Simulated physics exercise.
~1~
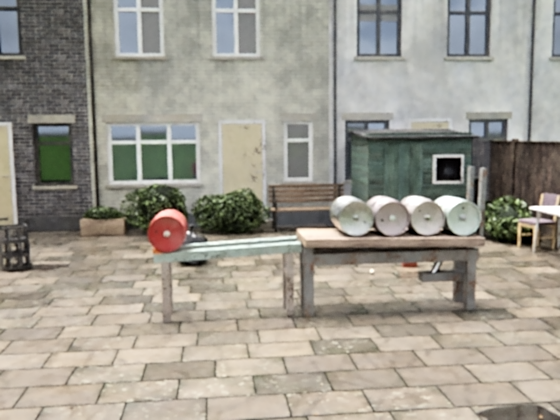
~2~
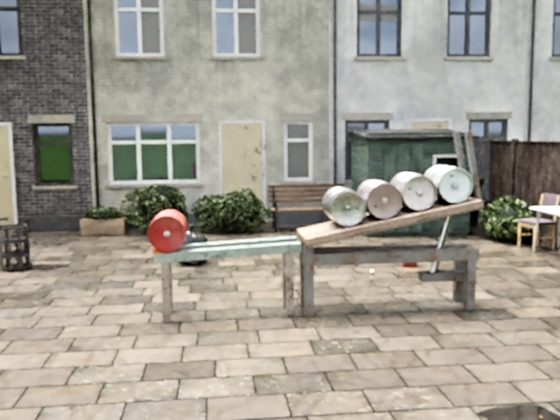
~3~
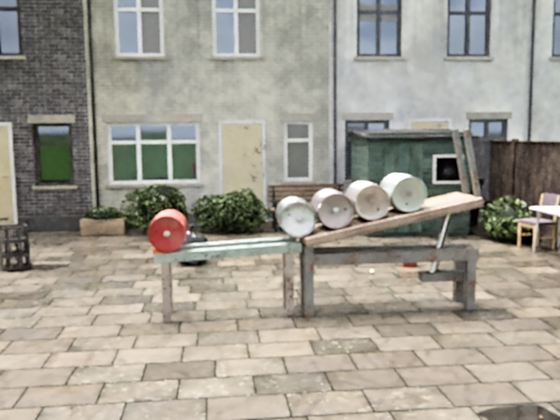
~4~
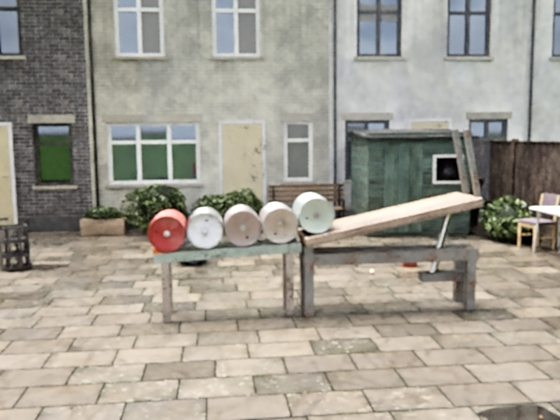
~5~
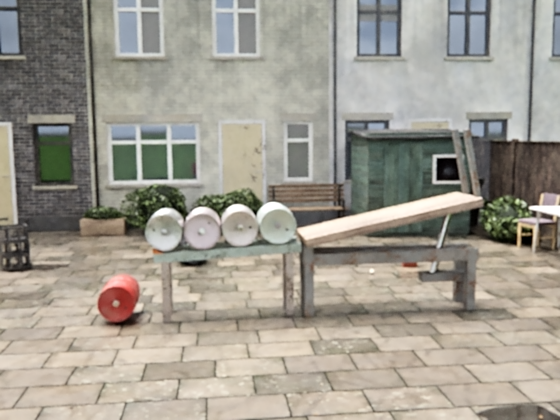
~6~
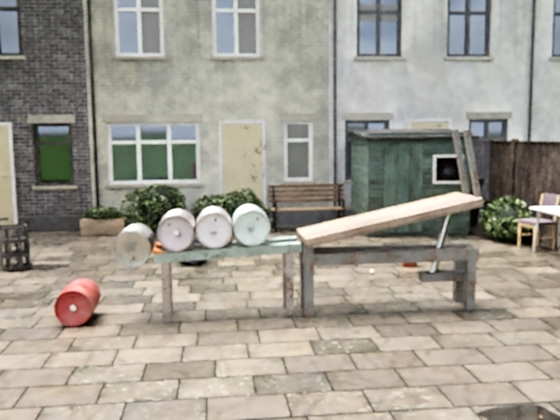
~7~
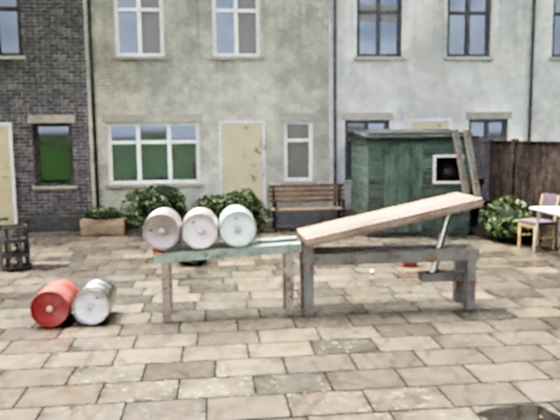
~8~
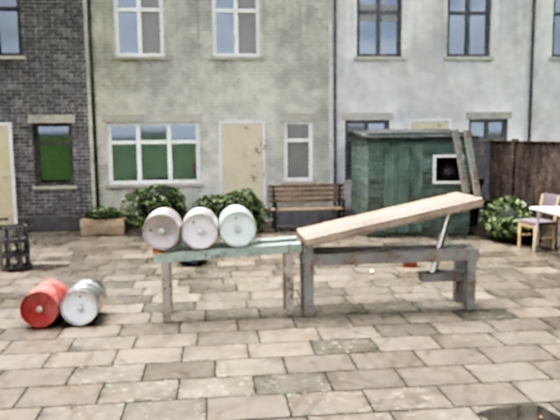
Four pale kegs rest on a wooden deck in a paved yard, while a red keg sits at the left end of a lower rack beside it. The deck tilts, its right end rising on a ram, and the pale kegs roll left down onto the rack. They close up against the red keg, which drops off the far end to the paving and rolls left. One pale keg follows it over the edge. At the end, these two lie side by side on the ground, three pale kegs remain on the rack, and the deck stays tilted.
